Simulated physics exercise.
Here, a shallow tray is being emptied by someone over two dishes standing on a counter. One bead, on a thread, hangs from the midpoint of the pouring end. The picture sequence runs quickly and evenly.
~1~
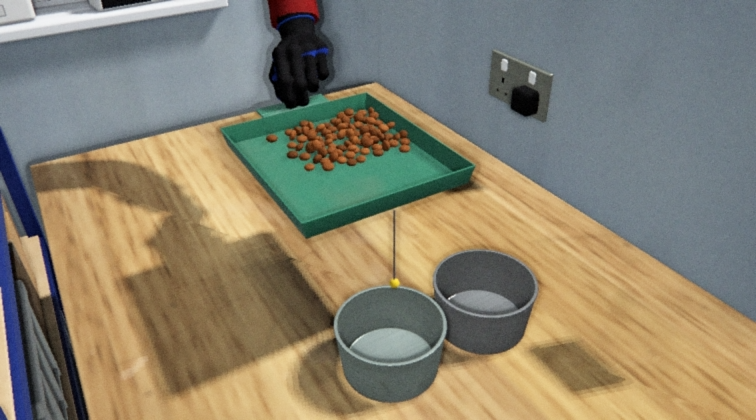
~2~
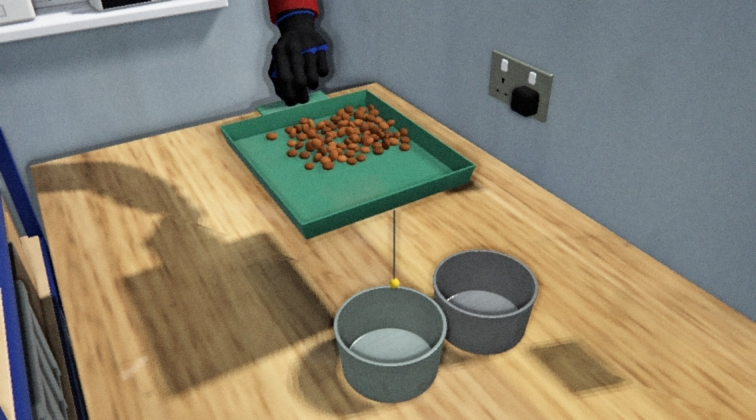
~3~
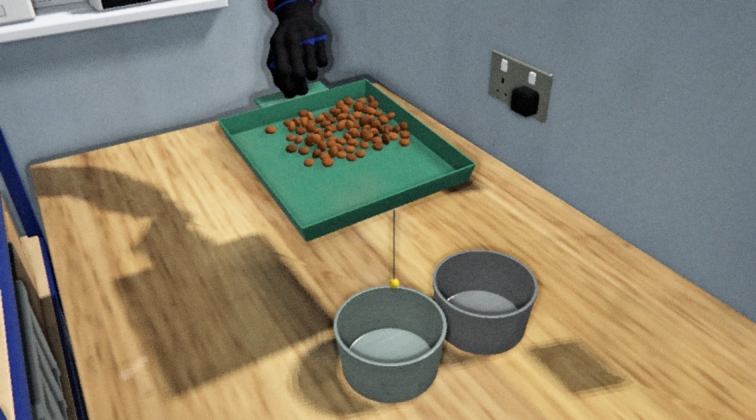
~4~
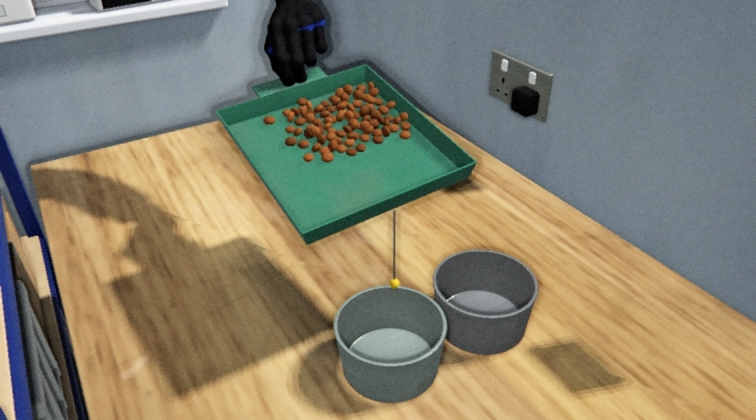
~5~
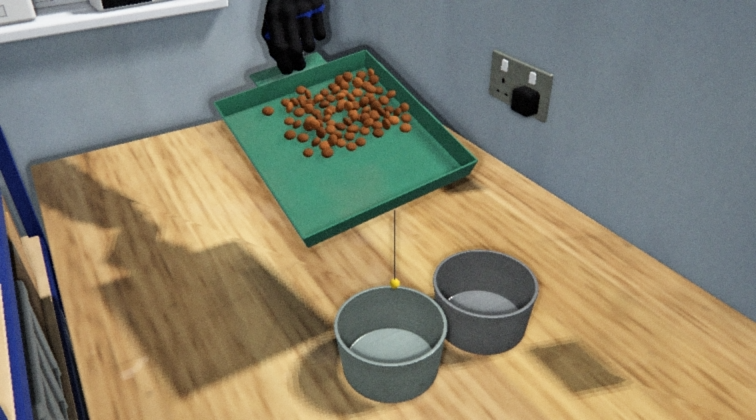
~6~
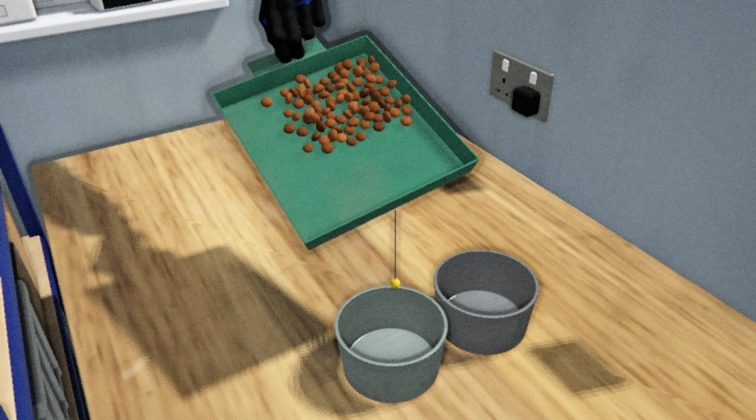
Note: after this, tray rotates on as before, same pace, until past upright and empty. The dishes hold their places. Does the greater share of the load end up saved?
No.
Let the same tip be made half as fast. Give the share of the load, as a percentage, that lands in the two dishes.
That comes out at roughly 30 per cent.
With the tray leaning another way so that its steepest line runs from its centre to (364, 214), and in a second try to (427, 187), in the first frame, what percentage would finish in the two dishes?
First heading 60 %, second heading 90 %.
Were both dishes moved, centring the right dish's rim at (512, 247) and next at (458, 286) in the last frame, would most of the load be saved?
Earlier try a minority share, later try a majority share.
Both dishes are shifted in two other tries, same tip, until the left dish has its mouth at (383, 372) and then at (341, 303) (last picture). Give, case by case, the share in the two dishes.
Around 20 and then 60 per cent.
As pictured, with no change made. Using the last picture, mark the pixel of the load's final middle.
Last view, resting centre - approx. (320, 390).
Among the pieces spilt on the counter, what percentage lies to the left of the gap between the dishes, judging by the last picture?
Reading: Around 100 %.
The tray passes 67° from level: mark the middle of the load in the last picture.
In the last view, the load is centred close to (329, 239).
Shortly afterwards, tray tipped steeply; the bulk on the tray; near a quarter in the air.
Next, tray tipped past a quarter turn; a little on the tray; near a quarter in the left dish; near half outside both; a little in the air.
Some moments later, tray tipped past a quarter turn; near a quarter in the left dish; the bulk outside both.
In the end, tray tipped past a quarter turn; near a quarter in the left dish; none at all in the right dish; the bulk outside both.
